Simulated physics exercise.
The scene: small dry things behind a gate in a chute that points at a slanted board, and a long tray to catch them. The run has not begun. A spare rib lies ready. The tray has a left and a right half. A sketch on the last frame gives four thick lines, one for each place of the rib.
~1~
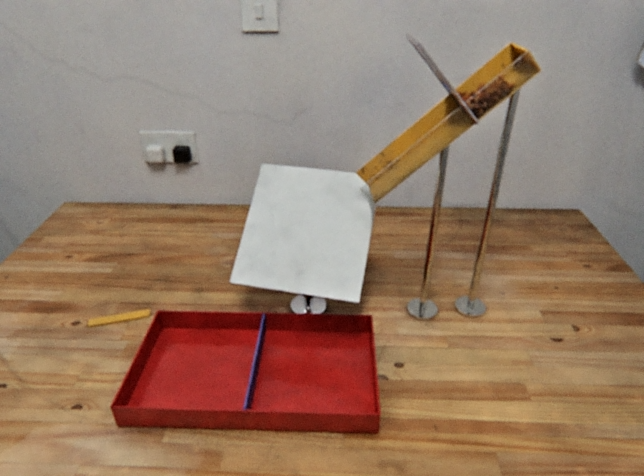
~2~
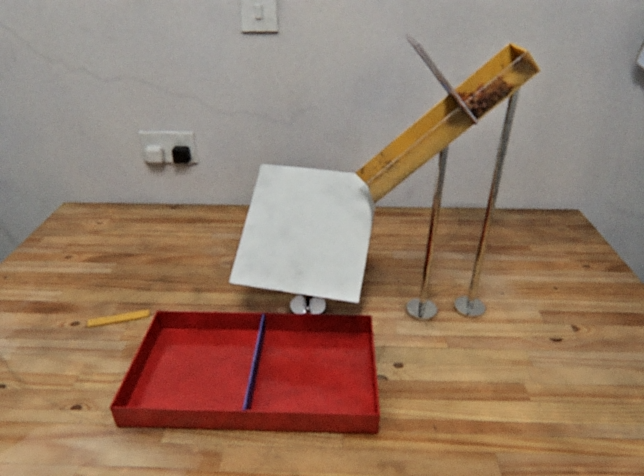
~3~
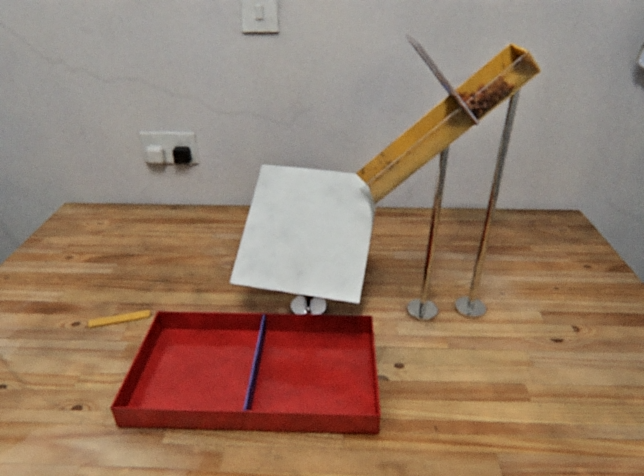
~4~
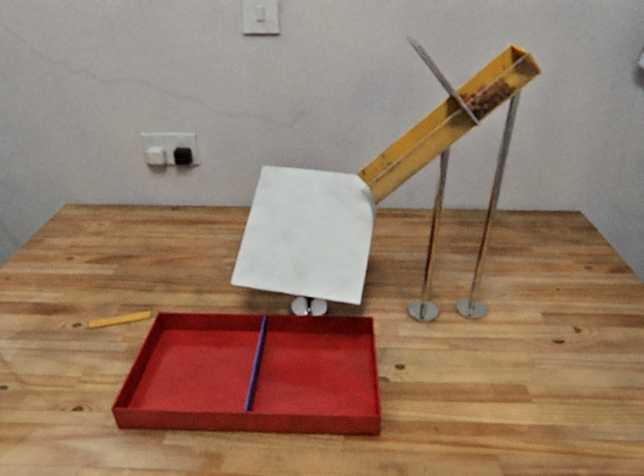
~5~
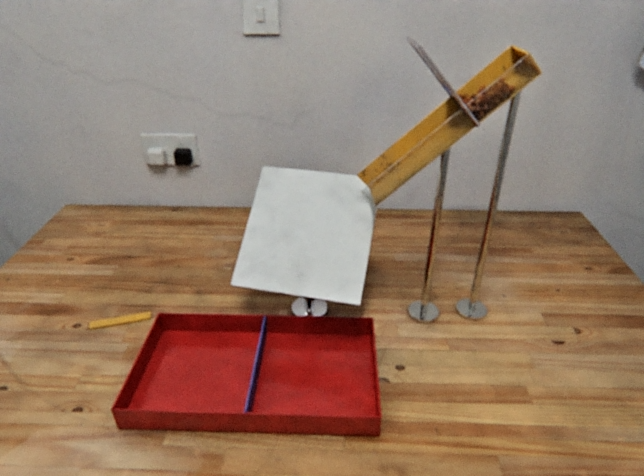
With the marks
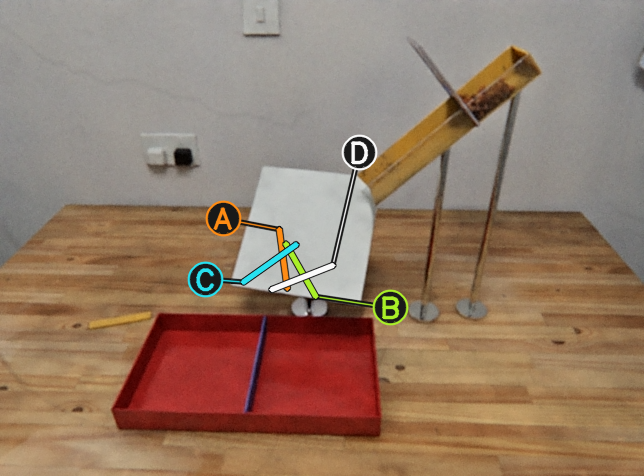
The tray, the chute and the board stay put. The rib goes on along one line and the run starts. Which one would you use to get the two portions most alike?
Go for C.
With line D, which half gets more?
Left.
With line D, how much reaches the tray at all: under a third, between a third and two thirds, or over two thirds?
Line D gives over two thirds.
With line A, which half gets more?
Right.
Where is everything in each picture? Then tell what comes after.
In the first picture, load behind the gate (481, 95), cereal balls; lip of the chute (372, 195), sloping fairly steeply.
In the second picture, middle of the board (306, 228), tilted fairly steeply; middle of its low edge (292, 292); of its high edge (319, 170).
In the third picture, front corners of the tray (111, 407) and (380, 415); front end of its middle wall (244, 411); gate still shut (453, 93).
In the fourth picture, middle of the load (481, 96); lip (373, 196).
In the fifth picture, middle of the load (481, 97); lip (373, 197).
On the marked copy, line A from (279, 229) to (287, 288); line B from (285, 243) to (315, 296); line C from (296, 244) to (243, 282); line D from (332, 265) to (271, 289).
Choosing A, of what is caught, about a tenth in the left half, almost all in the right.
Choosing B, of what is caught, about a tenth in the left half, almost all in the right.
Choosing C, of what is caught, roughly two thirds in the left half, roughly a third in the right.
Choosing D, of what is caught, almost all in the left half, just a few in the right.
